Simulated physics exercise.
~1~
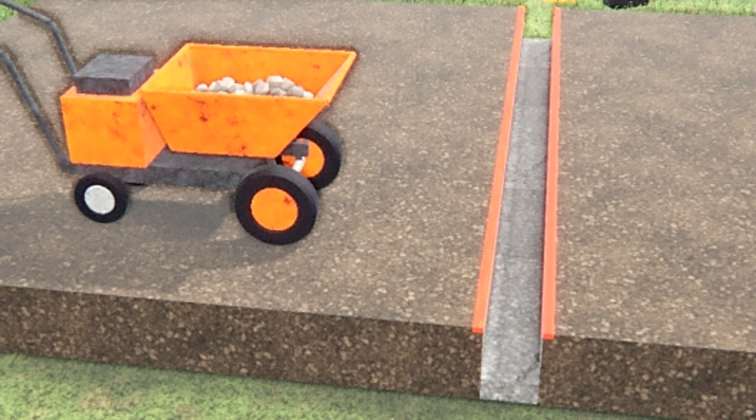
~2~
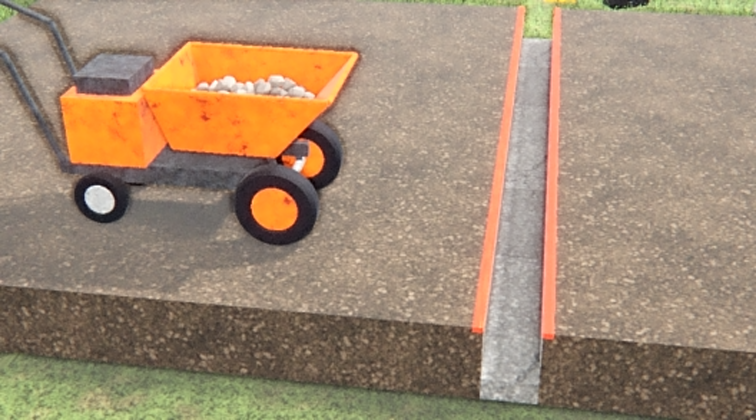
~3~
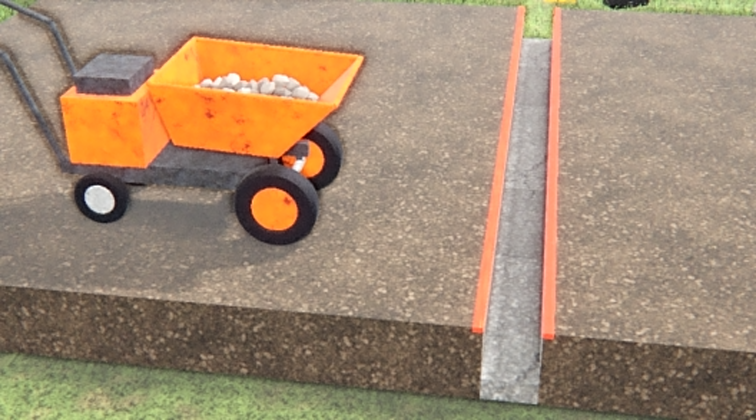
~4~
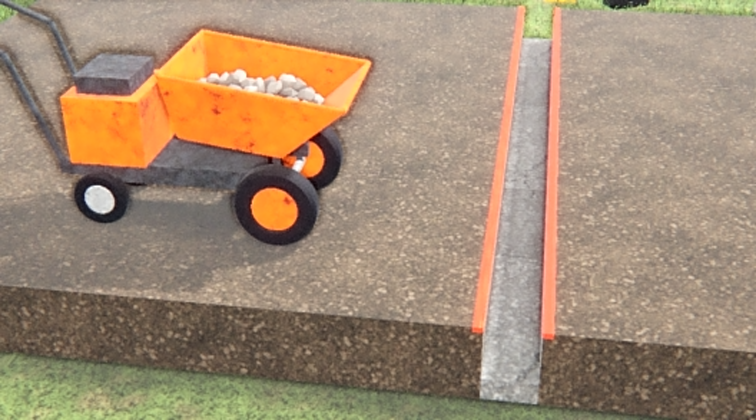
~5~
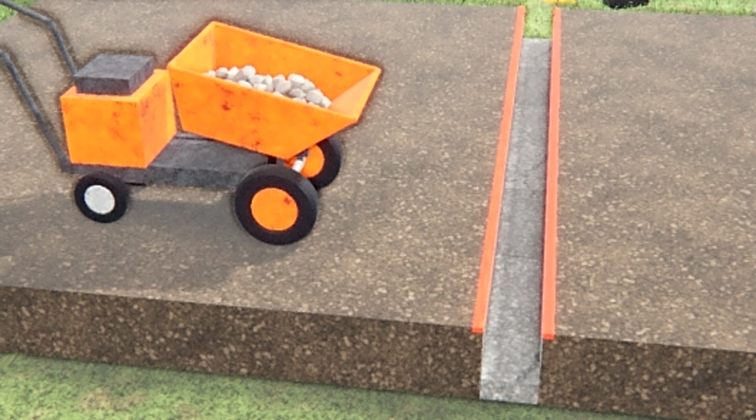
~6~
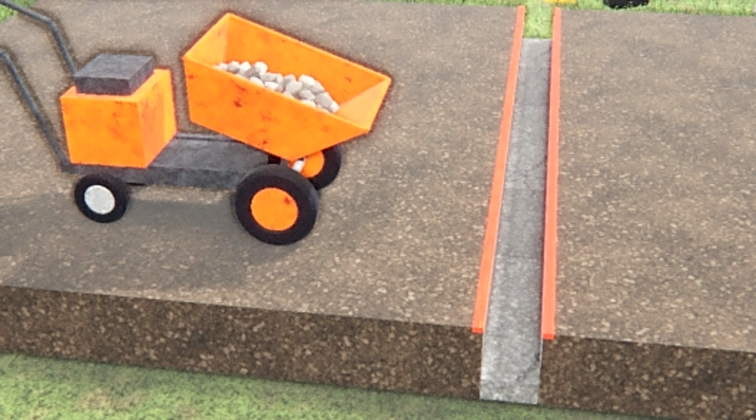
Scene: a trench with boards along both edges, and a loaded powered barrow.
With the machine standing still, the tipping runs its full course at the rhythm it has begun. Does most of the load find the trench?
No.
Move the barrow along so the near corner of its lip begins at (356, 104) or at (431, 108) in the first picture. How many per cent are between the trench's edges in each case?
Estimates, in order: 30 % then 90 %.
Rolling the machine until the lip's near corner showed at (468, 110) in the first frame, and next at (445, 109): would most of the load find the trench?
Position 1 falls short of half; position 2 exceeds half.
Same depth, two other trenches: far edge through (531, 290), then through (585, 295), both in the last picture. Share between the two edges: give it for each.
The first case gives close to 10 per cent and the second close to 10 per cent.
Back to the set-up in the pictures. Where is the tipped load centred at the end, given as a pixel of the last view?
I'd mark it at roughly (453, 220).
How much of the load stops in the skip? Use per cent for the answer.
Close to 30 percent.
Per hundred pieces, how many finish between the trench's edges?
My estimate is some 10 %.
Soon after the last picture, skip tipped steeply; all in the skip.
A little later, skip tipped steeply; most in the skip; a small part short of the trench.
Later still, skip tipped right over; about a third in the skip; about two thirds short of the trench; a small part in or heaped over the trench.
By the end, skip tipped right over; about a third in the skip; about two thirds short of the trench; a small part in or heaped over the trench; none beyond it.
